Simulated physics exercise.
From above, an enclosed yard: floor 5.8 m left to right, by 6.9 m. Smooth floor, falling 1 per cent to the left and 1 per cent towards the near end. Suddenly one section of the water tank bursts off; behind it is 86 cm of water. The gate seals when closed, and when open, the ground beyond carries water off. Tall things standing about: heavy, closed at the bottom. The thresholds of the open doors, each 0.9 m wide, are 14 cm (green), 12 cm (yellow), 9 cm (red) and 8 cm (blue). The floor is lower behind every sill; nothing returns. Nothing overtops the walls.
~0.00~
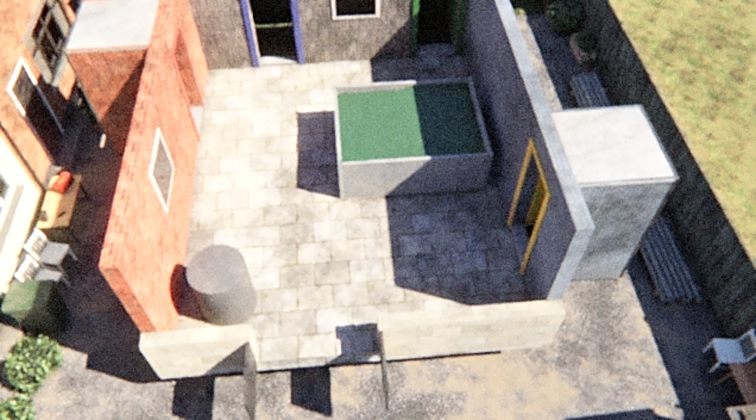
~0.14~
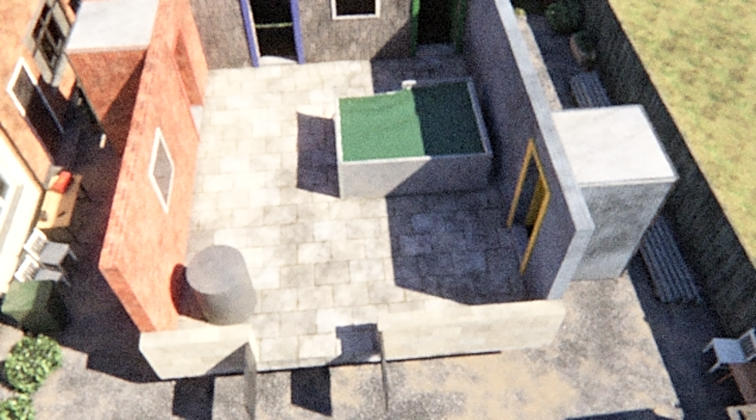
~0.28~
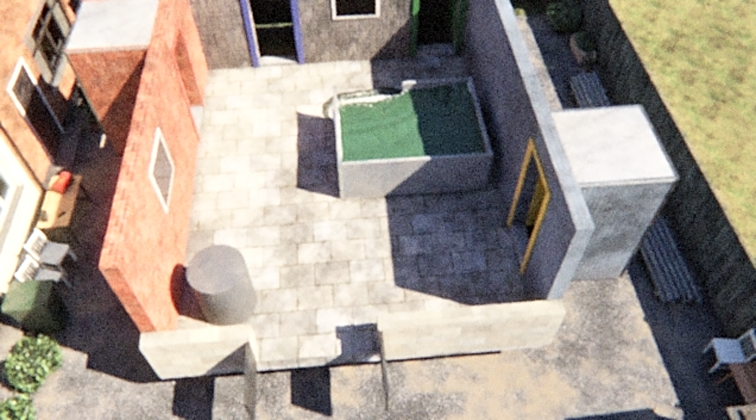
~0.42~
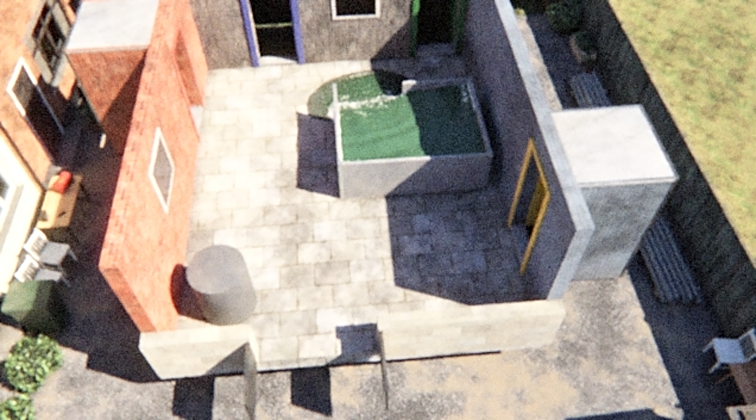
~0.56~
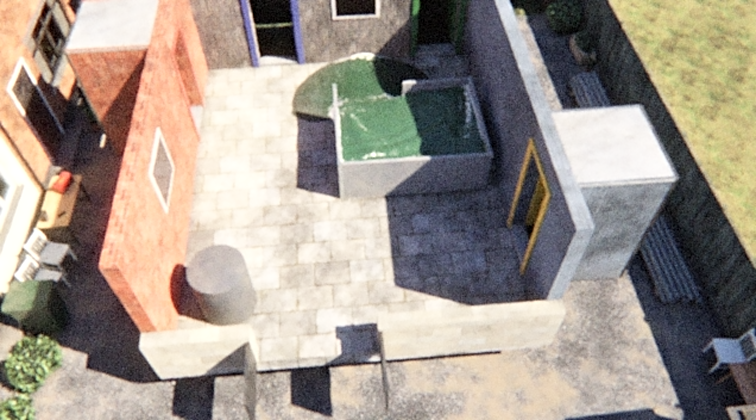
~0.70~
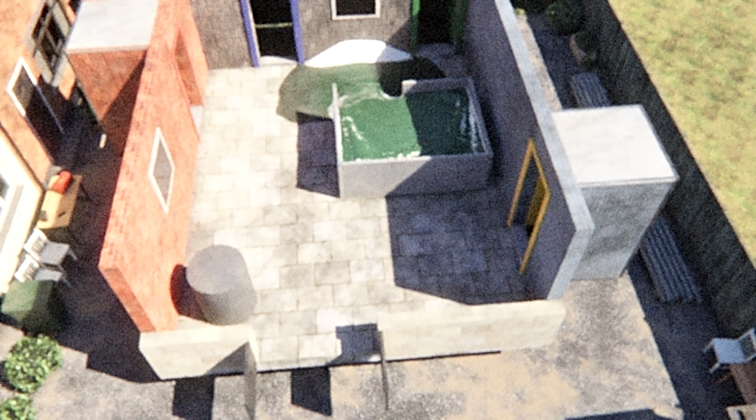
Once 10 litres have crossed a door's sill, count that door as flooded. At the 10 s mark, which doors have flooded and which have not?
The green door has flooded; the yellow door has not; the red door has flooded; the blue door has flooded.
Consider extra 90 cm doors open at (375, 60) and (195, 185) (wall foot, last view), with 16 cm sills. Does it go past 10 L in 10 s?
Per doorway, in order: Sufficient / insufficient.
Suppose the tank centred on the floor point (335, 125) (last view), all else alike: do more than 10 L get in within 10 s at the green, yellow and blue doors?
So the green door tops the limit, the yellow door keeps within it and the blue door tops the limit.
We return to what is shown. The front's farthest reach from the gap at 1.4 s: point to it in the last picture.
Somewhere around (216, 71).
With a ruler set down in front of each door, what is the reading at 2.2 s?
You'd see green at 19 cm, yellow at 0 cm, red at 12 cm and blue at 22 cm.
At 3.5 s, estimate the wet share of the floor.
Near 55 per cent is wet.
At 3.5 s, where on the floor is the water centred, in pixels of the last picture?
(362, 121).
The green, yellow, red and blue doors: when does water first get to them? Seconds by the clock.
Doors: Green 0.8 s / yellow 3.2 s / red 2.0 s / blue 0.8 s.
After 1.4 s water covers 25 % of the floor and is deepest (56 cm) near (351, 62); green door 19 cm at the sill, 2 L in, yellow door not reached, red door not reached, blue door 22 cm at the sill, 11 L in.
After 2.2 s water covers 30 % of the floor and is deepest (54 cm) near (215, 76); green door 19 cm at the sill, 12 L in, yellow door not reached, red door 12 cm at the sill, 0 L in, blue door 22 cm at the sill, 74 L in.
After 3.5 s water covers 55 % of the floor and is deepest (36 cm) near (207, 82); green door 21 cm at the sill, 52 L in, yellow door 6 cm at the sill, 0 L in, red door 20 cm at the sill, 47 L in, blue door 16 cm at the sill, 135 L in.
After 6.0 s water covers 85 % of the floor and is deepest (27 cm) near (216, 71); green door 14 cm at the sill, 89 L in, yellow door 4 cm at the sill, 0 L in, red door 19 cm at the sill, 153 L in, blue door 13 cm at the sill, 187 L in.
After 10.0 s water covers 95 % of the floor and is deepest (20 cm) near (174, 354); green door 9 cm at the sill, 94 L in, yellow door 4 cm at the sill, 0 L in, red door 15 cm at the sill, 249 L in, blue door 11 cm at the sill, 217 L in.
